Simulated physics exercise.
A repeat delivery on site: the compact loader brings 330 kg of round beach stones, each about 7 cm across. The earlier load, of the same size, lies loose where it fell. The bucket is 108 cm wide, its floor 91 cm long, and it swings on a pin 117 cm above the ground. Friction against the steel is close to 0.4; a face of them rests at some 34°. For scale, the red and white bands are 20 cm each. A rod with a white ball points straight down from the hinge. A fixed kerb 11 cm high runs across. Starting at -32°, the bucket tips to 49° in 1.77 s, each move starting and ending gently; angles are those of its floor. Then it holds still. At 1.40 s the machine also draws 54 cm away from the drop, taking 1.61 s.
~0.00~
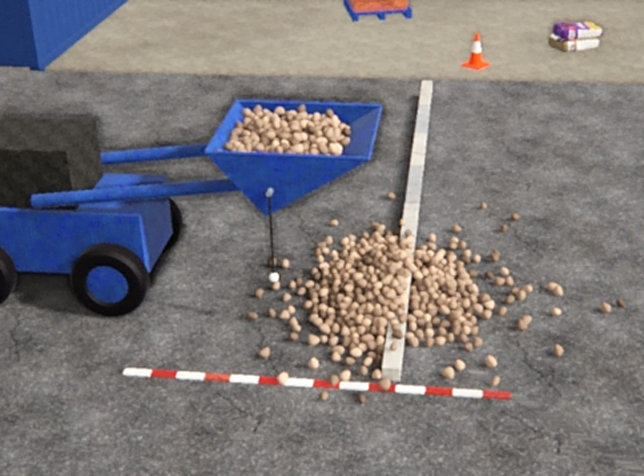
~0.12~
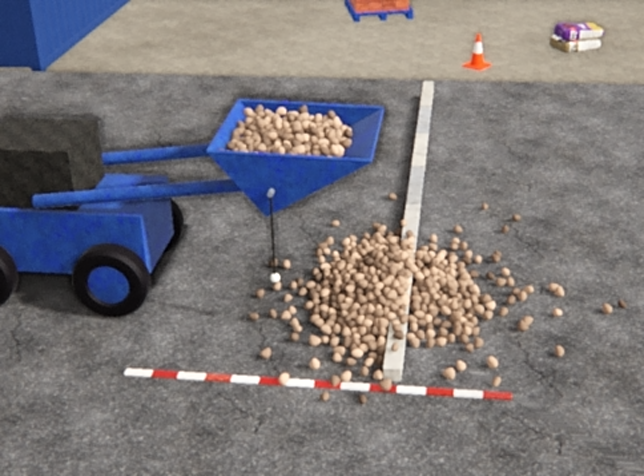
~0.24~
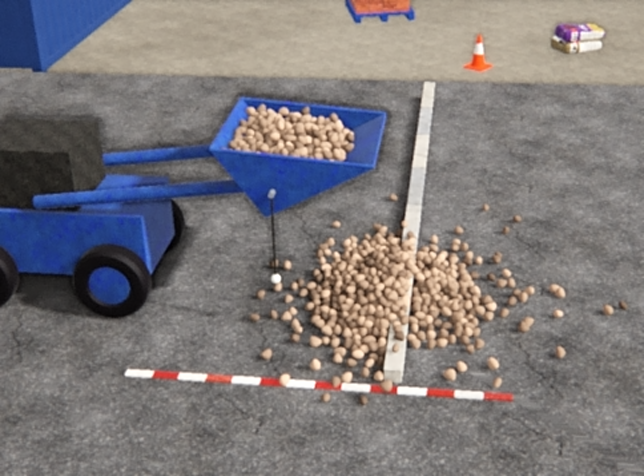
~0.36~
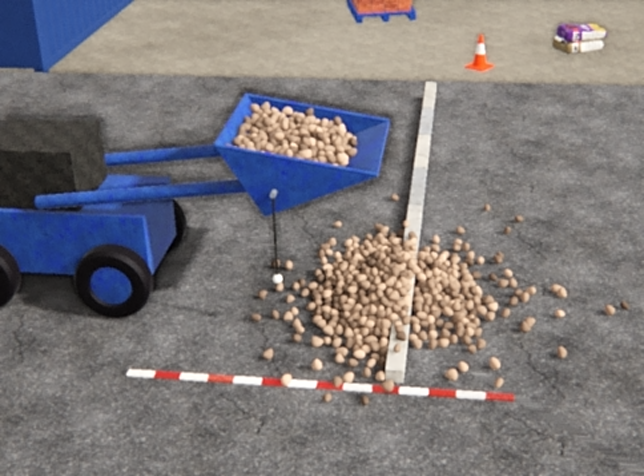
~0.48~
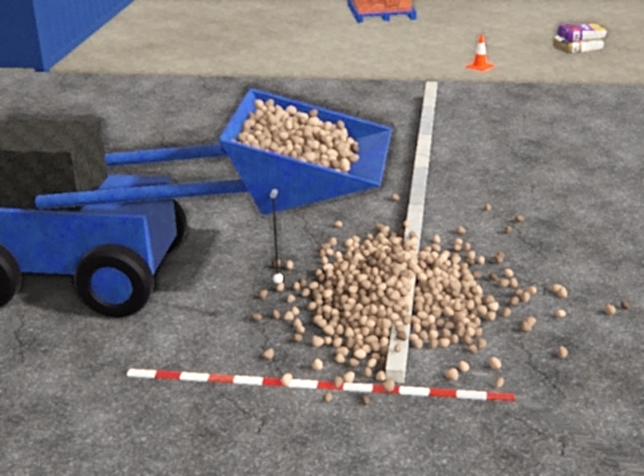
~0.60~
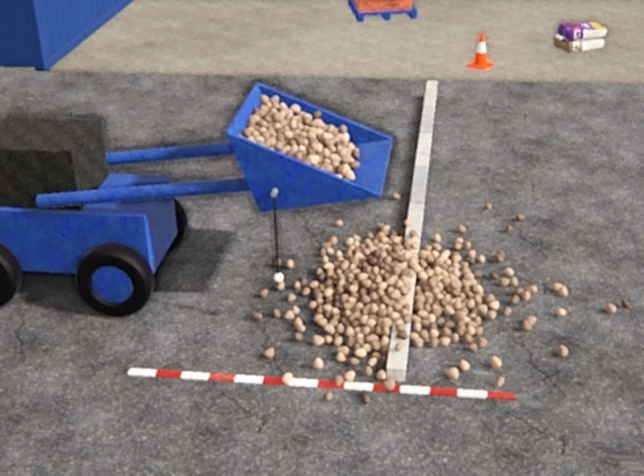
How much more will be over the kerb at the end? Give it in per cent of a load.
About 28 per cent.
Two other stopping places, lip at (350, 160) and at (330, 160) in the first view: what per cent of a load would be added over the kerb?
About 10 and 0 per cent.
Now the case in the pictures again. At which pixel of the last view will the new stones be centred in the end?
Around (373, 281).
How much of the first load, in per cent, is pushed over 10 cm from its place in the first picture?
Roughly 20 per cent of them.
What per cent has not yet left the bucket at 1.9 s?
Roughly 5 per cent is still inside.
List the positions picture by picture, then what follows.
The first frame shows lip at (369, 159), floor tilted -32°, highest stones at (289, 123). The earlier load is highest near (389, 273), 23 cm above ground level, 70 % on this side of the kerb, 30 % over the kerb.
The second frame shows lip at (371, 161), floor tilted -31°, highest stones at (282, 123); the stones move at 0.1 m/s on average.
The third frame shows lip at (374, 167), floor tilted -28°, highest stones at (273, 123); the stones move at 0.1 m/s on average.
The fourth frame shows lip at (377, 175), floor tilted -23°, highest stones at (267, 118); the stones move at 0.2 m/s on average.
The fifth frame shows lip at (379, 185), floor tilted -17°, highest stones at (262, 115); the stones move at 0.2 m/s on average.
The sixth frame shows lip at (380, 196), floor tilted -10°, highest stones at (266, 112); the stones move at 0.3 m/s on average.
After 1.3 s the floor is at 36°; in per cent of one load, 87 in the bucket, 83 on this side of the kerb, 30 over the kerb; the foremost stones are at (586, 310).
After 1.9 s the floor is at 49°; in per cent of one load, 4 in the bucket, 147 on this side of the kerb, 49 over the kerb; the foremost stones are at (586, 310).
After 3.5 s the floor is at 49°; in per cent of one load, 0 in the bucket, 143 on this side of the kerb, 57 over the kerb; the foremost stones are at (596, 317).
After 6.0 s the floor is at 49°; in per cent of one load, 0 in the bucket, 143 on this side of the kerb, 57 over the kerb; the foremost stones are at (596, 317). Net gain over the kerb, 28.
